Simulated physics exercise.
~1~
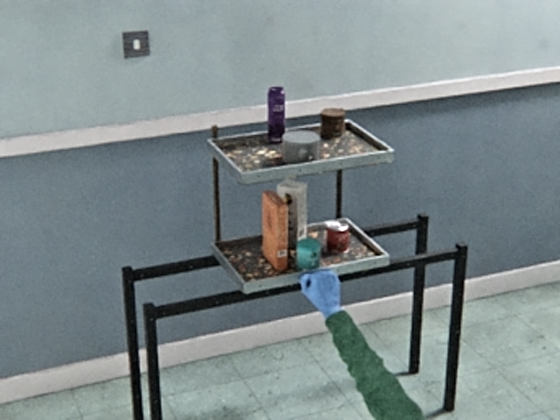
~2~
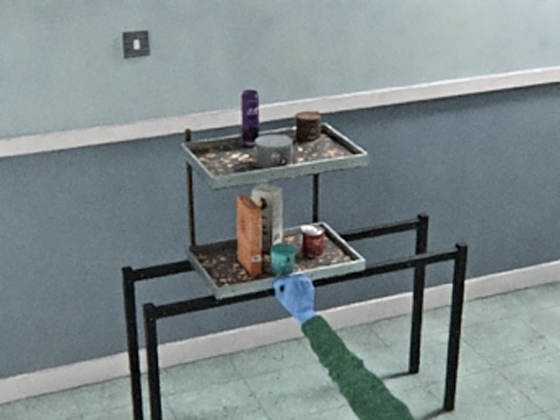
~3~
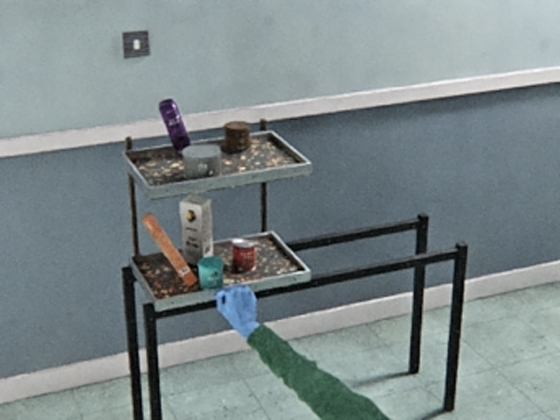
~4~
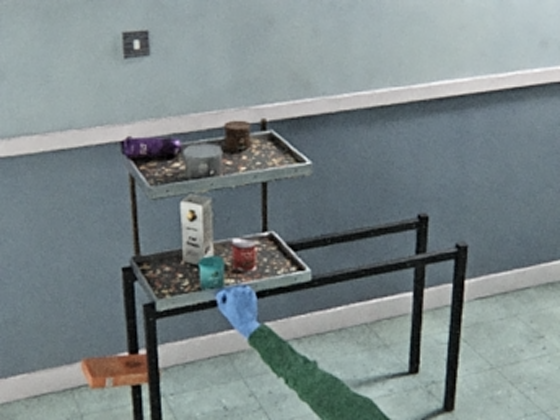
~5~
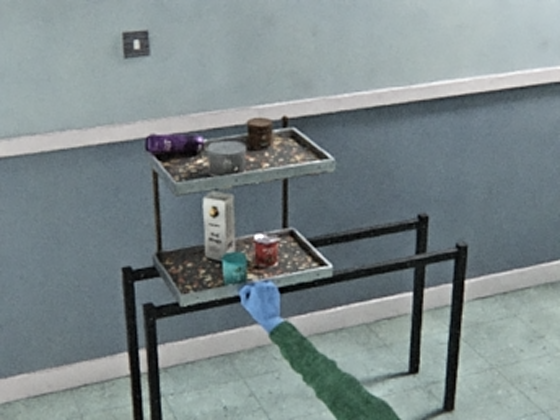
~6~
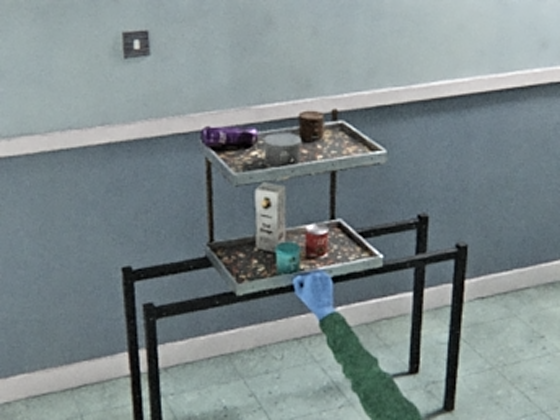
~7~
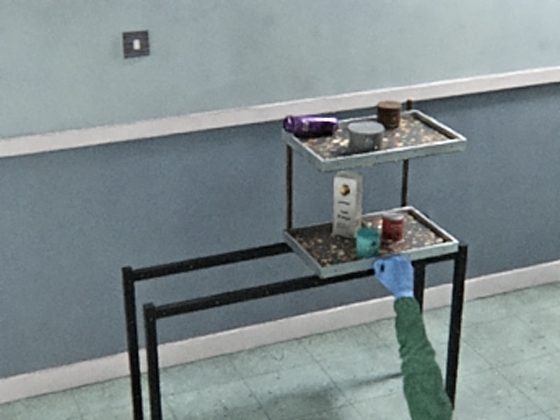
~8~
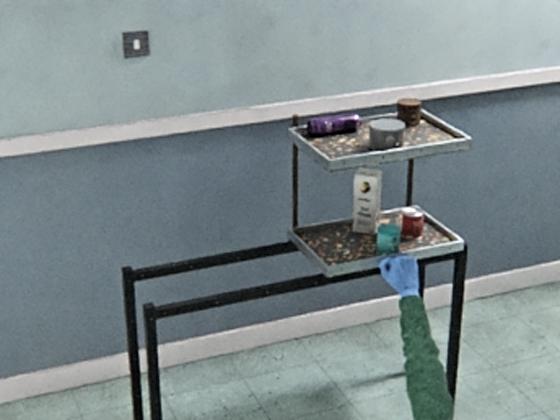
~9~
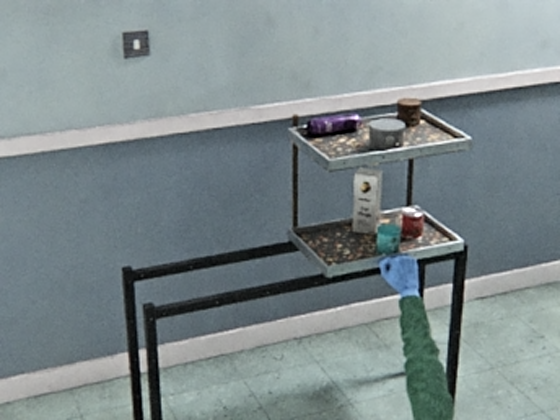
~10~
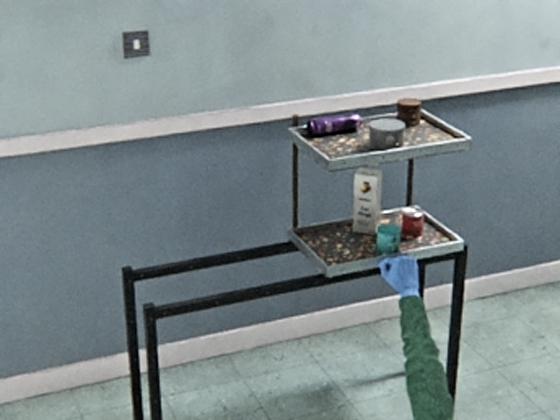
We see a gloved hand move a two-tier tray rack left along black rails; the orange packet tips and falls off the left side while the purple can topples onto its side. The rack then travels right and comes to rest, its other items still upright.
